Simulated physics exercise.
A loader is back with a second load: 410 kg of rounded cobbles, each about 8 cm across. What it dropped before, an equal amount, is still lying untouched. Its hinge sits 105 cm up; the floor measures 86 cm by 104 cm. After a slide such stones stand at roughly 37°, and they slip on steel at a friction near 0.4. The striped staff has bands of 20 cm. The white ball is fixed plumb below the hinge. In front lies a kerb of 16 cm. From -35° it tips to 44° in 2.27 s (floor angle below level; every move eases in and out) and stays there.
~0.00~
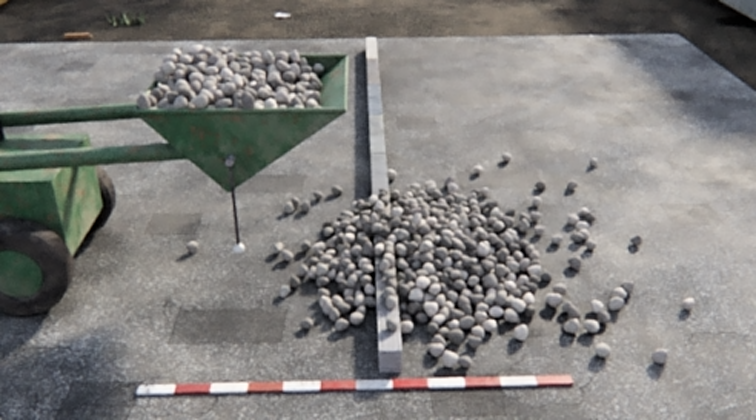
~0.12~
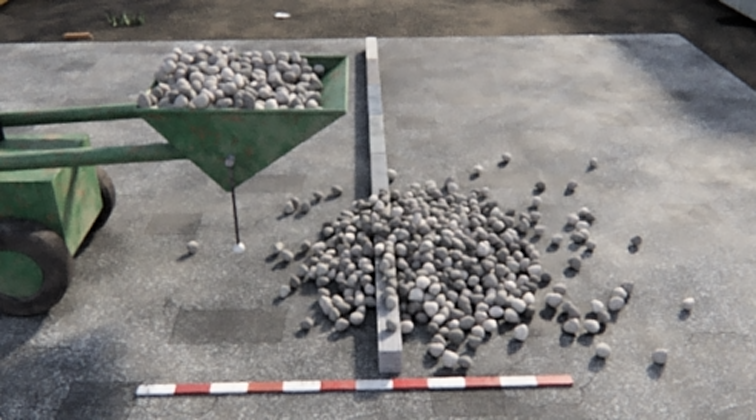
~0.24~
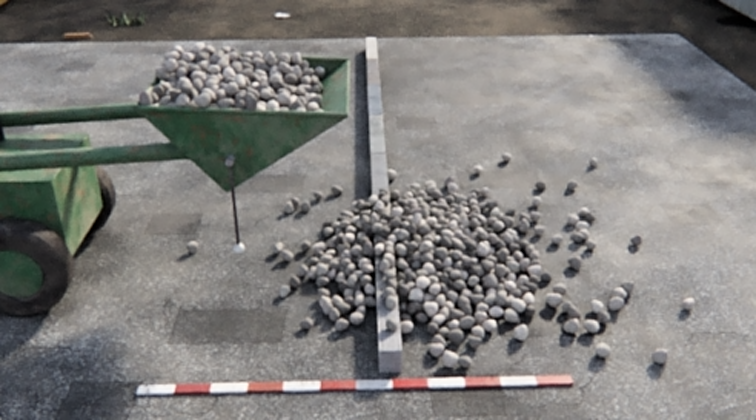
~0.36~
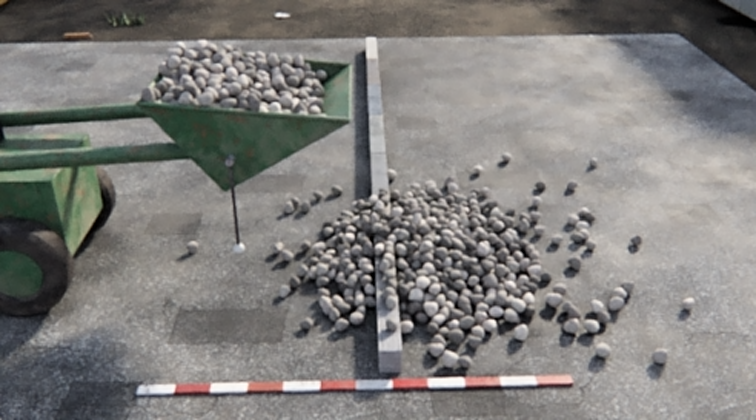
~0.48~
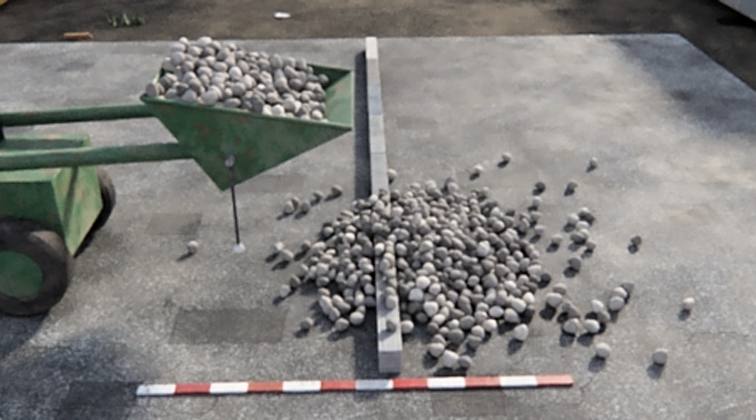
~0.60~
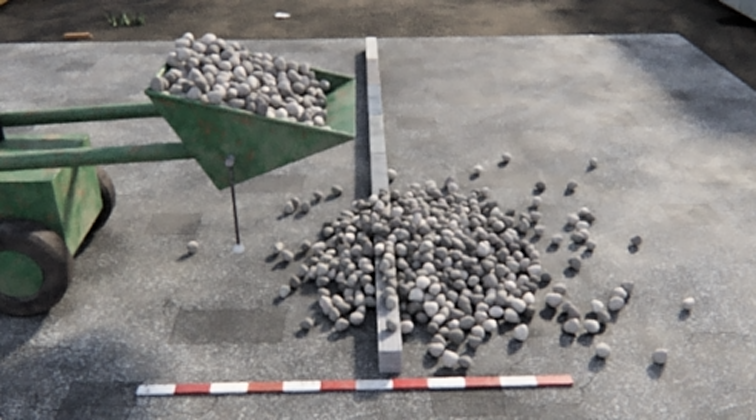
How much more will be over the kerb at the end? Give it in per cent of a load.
Roughly 21 per cent of a load more.
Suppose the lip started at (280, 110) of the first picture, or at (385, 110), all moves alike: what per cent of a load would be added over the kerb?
Near 0 per cent from the first place, 55 from the second.
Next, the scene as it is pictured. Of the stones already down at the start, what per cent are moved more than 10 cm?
About 5 per cent.
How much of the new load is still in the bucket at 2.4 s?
It holds some 5 per cent.
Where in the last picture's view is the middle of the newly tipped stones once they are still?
Their middle is at about (348, 243).
After 1.7 s the floor is at 32°; in per cent of one load, 86 in the bucket, 39 on this side of the kerb, 75 over the kerb; the foremost stones are at (615, 238).
After 2.4 s the floor is at 44°; in per cent of one load, 7 in the bucket, 101 on this side of the kerb, 93 over the kerb; the foremost stones are at (615, 238).
After 2.7 s the floor is at 44°; in per cent of one load, 0 in the bucket, 105 on this side of the kerb, 95 over the kerb; the foremost stones are at (615, 238).
After 5.3 s the floor is at 44°; in per cent of one load, 0 in the bucket, 105 on this side of the kerb, 96 over the kerb; the foremost stones are at (615, 238). Net gain over the kerb, 21.
